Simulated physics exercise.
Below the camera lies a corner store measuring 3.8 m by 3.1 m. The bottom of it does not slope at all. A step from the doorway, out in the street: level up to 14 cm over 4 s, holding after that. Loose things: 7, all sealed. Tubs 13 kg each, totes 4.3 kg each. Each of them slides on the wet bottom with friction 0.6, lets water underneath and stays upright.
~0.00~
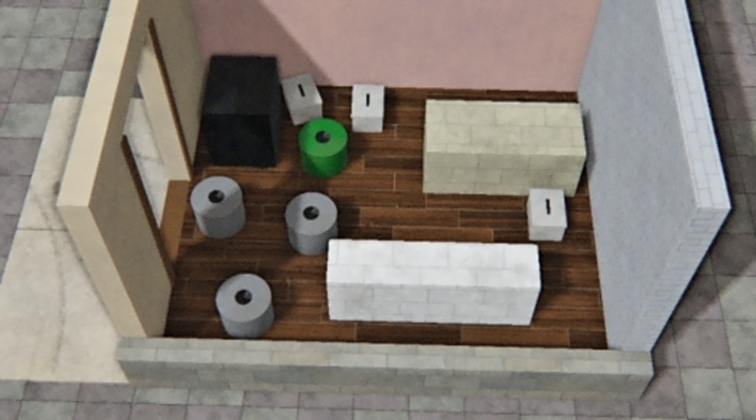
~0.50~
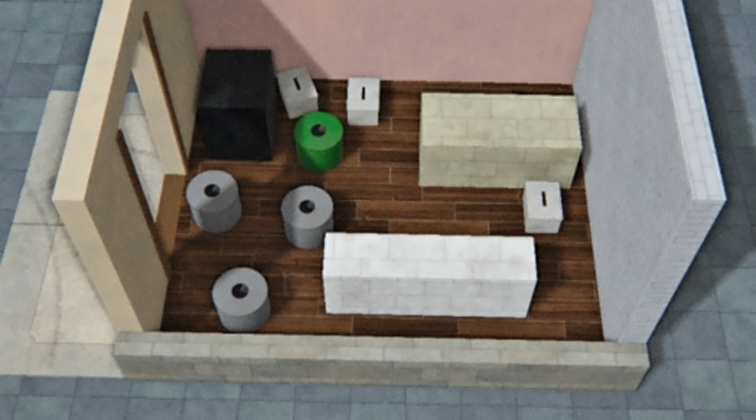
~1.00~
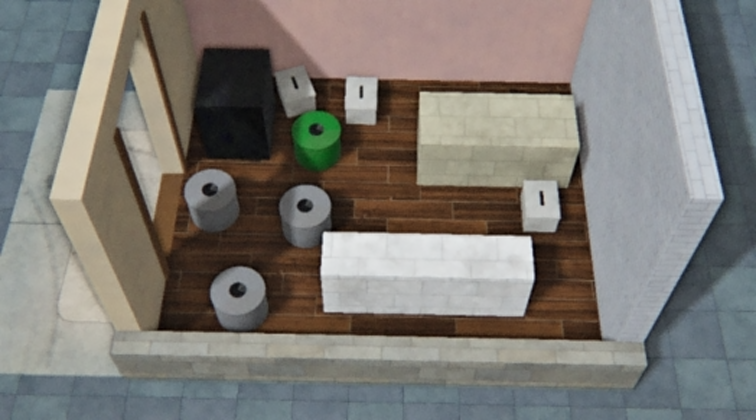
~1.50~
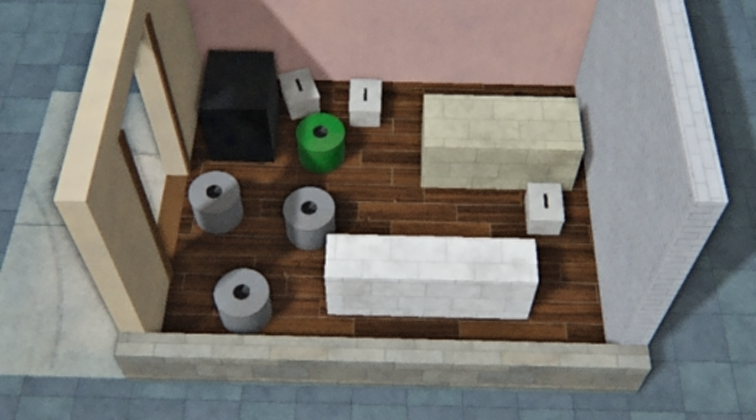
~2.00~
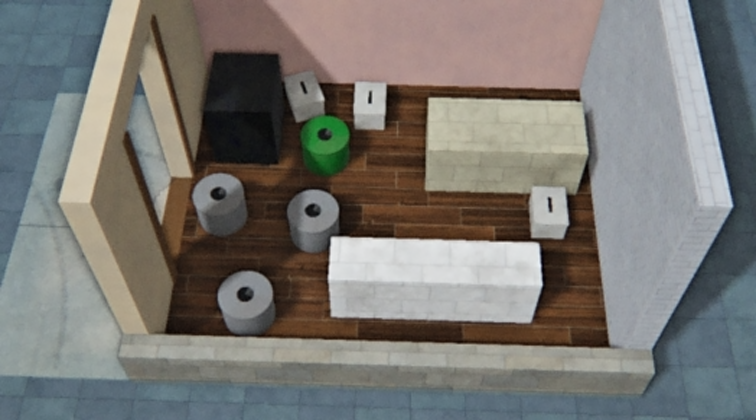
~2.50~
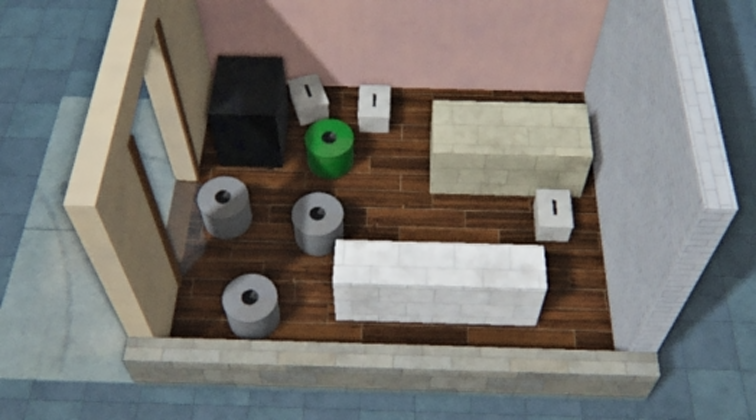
A small corner store with a dark wooden floor is seen from above, its doorway in the left wall. A green tub and three grey ones stand at left near a black block, with three small white totes and long cream and white counters around them. Bluish water spreads over the street paving and then the pale doorstep, finally slipping just inside the doorway, while the objects stay put and the camera sways slightly.
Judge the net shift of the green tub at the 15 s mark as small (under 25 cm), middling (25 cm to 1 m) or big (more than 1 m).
Small.
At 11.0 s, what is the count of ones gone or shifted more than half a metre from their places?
The count is 3.
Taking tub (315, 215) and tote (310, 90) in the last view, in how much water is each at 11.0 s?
Some 6 cm at the first, some 5 cm at the second.
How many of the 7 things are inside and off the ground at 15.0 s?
5.
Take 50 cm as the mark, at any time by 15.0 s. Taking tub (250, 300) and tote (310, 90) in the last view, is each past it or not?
Below, above.
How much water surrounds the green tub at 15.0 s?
Close to 7 centimetres.
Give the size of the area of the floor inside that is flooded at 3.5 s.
Around 1.0 m2 of it.
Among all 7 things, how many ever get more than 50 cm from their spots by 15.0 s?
By my tally, 5.
After 3.5 s the green tub is near (329, 138), 0.0 m from its start, aground; 0 afloat.
After 6.8 s the green tub is near (329, 138), 0.0 m from its start, aground; 0 afloat.
After 11.0 s the green tub is near (331, 135), 0.0 m from its start, aground; 3 afloat.
After 15.0 s the green tub is near (331, 134), 0.0 m from its start, aground; 5 afloat.
